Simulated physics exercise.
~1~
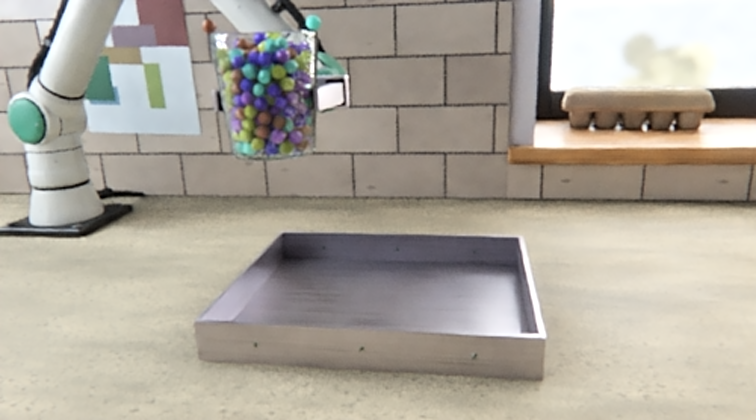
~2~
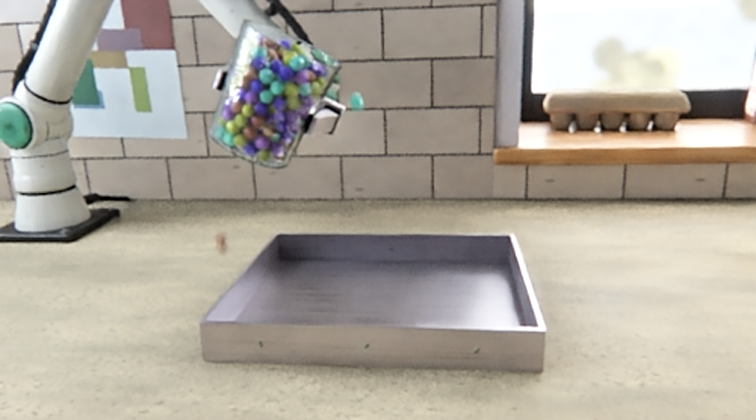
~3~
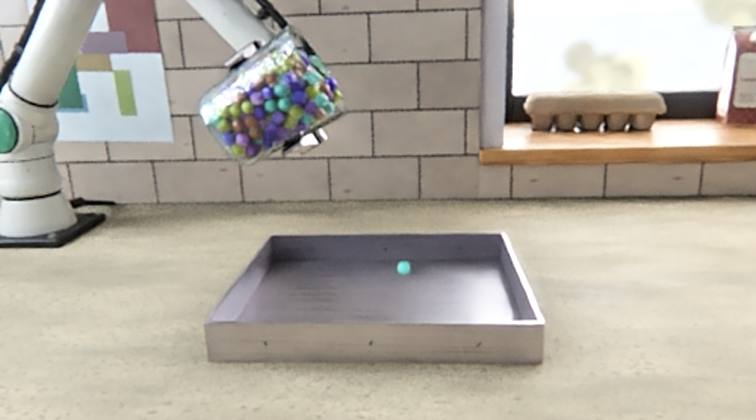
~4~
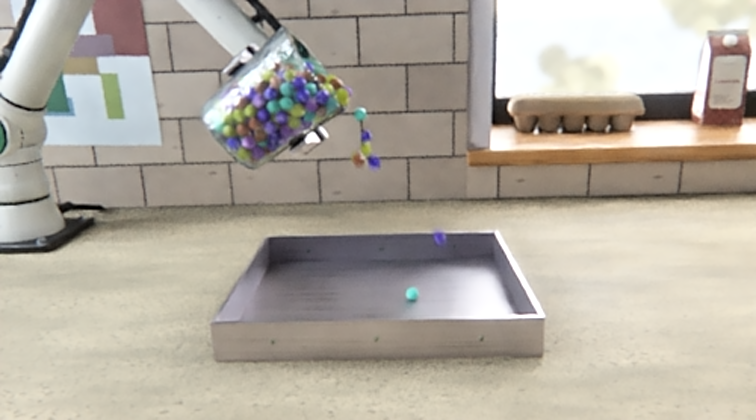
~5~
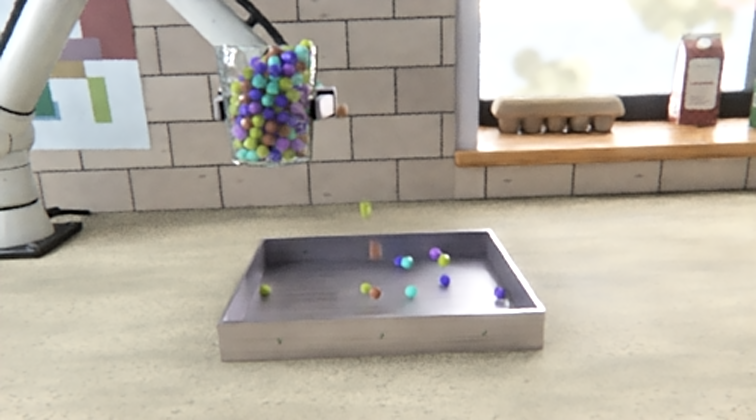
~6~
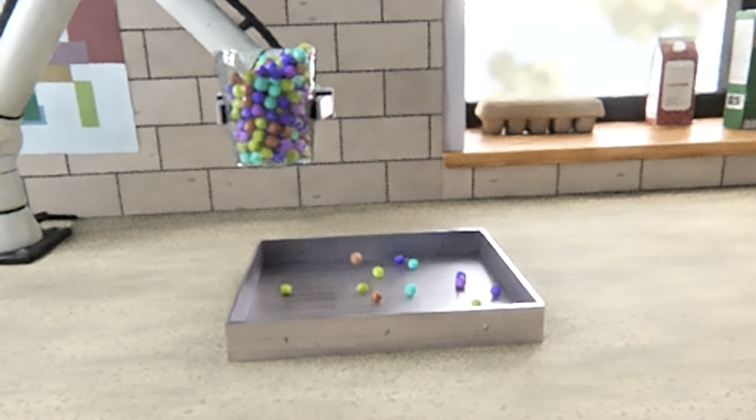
A stone-coloured countertop before a pale brick wall is seen from the front and slightly above, the view drifting gently sideways. A white robot arm at the left holds a clear beaker heaped with purple, teal, green and orange round sweets above an empty grey tray, with an egg carton on the windowsill at the right. The arm tips the beaker far over to the right, and a teal sweet lands in the tray. A small trickle follows, scattering and bouncing. The beaker swings back upright, still nearly full, leaving only a few sweets spread across the tray.
